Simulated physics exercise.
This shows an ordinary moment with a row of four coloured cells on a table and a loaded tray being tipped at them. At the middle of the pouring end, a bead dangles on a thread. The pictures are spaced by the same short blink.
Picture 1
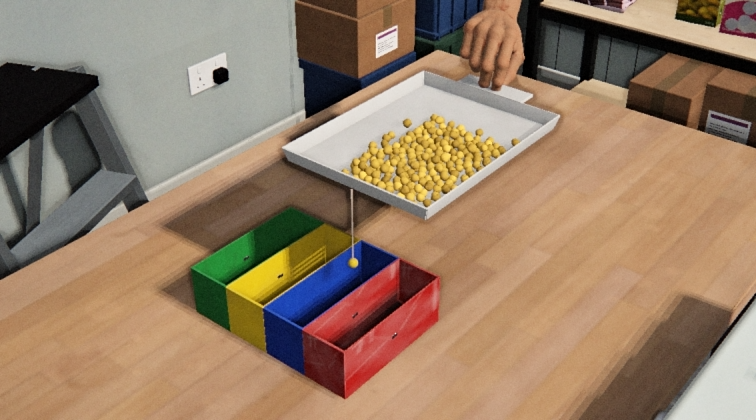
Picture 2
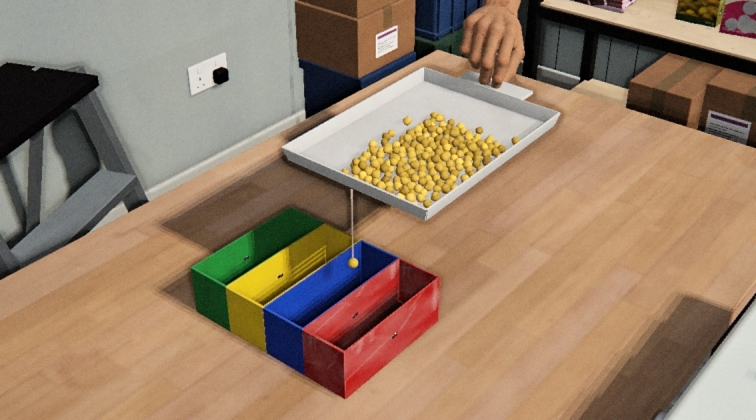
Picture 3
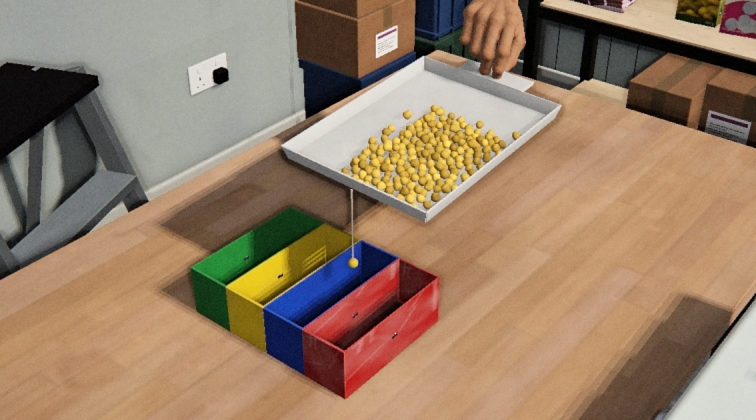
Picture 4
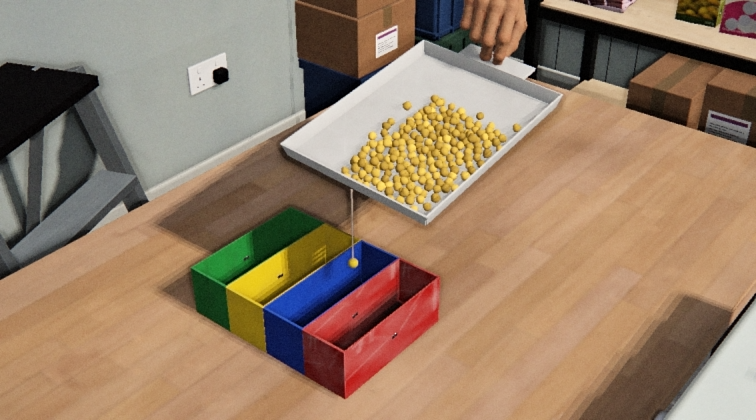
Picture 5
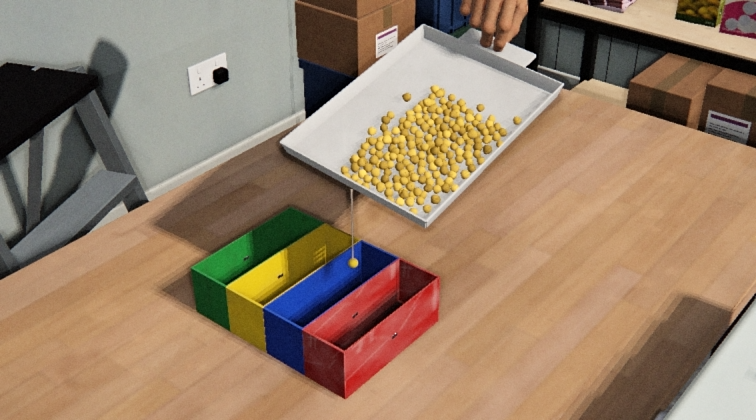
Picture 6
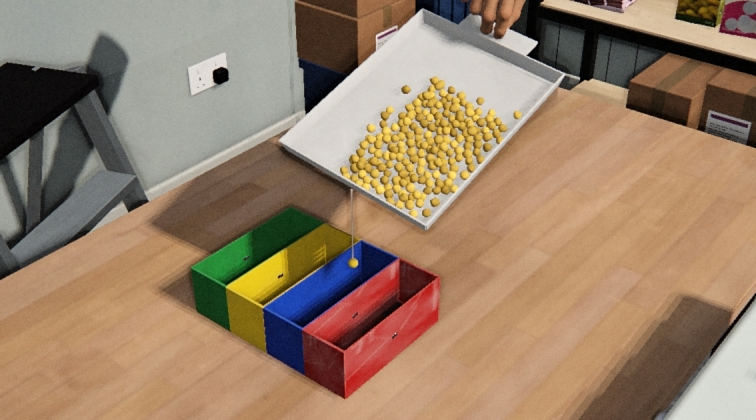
A hand held a tray of small yellow balls above a row of green, yellow, blue and red boxes, then gradually tilted it, its far side rising while the balls spread slightly apart.
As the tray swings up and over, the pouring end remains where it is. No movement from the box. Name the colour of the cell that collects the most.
Red.
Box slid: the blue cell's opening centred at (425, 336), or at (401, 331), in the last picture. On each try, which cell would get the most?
Case A: The cell in yellow; case B: The cell in blue.
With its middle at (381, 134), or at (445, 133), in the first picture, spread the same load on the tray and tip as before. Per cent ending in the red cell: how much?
In order, 40 % then 30 %.
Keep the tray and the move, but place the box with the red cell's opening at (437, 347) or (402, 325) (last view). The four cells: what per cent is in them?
Roughly 100 per cent, then roughly 90 per cent.
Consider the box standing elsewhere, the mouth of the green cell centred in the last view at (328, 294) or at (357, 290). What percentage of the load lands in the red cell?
Trial 1 around 0 percent, trial 2 around 0 percent.
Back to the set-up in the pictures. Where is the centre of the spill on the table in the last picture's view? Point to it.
It centres at roughly (435, 384).
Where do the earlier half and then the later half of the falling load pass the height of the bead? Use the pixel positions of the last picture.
Around (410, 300) first; around (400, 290) second.
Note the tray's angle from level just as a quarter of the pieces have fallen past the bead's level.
About 95 degrees.
Just after the last frame, tray tipped steeply; almost all on the tray; just a few in the red cell; just a few falling or outside the box.
A moment on, tray tipped past a quarter turn; about a tenth on the tray; roughly a quarter in the red cell; just a few in the blue cell; roughly two thirds falling or outside the box.
Further on, tray tipped past a quarter turn; roughly a third in the red cell; about a tenth in the blue cell; roughly two thirds falling or outside the box.
When it is over, tray tipped past a quarter turn; roughly a third in the red cell; about a tenth in the blue cell; not one in the yellow cell; not one in the green cell; roughly two thirds outside the box.
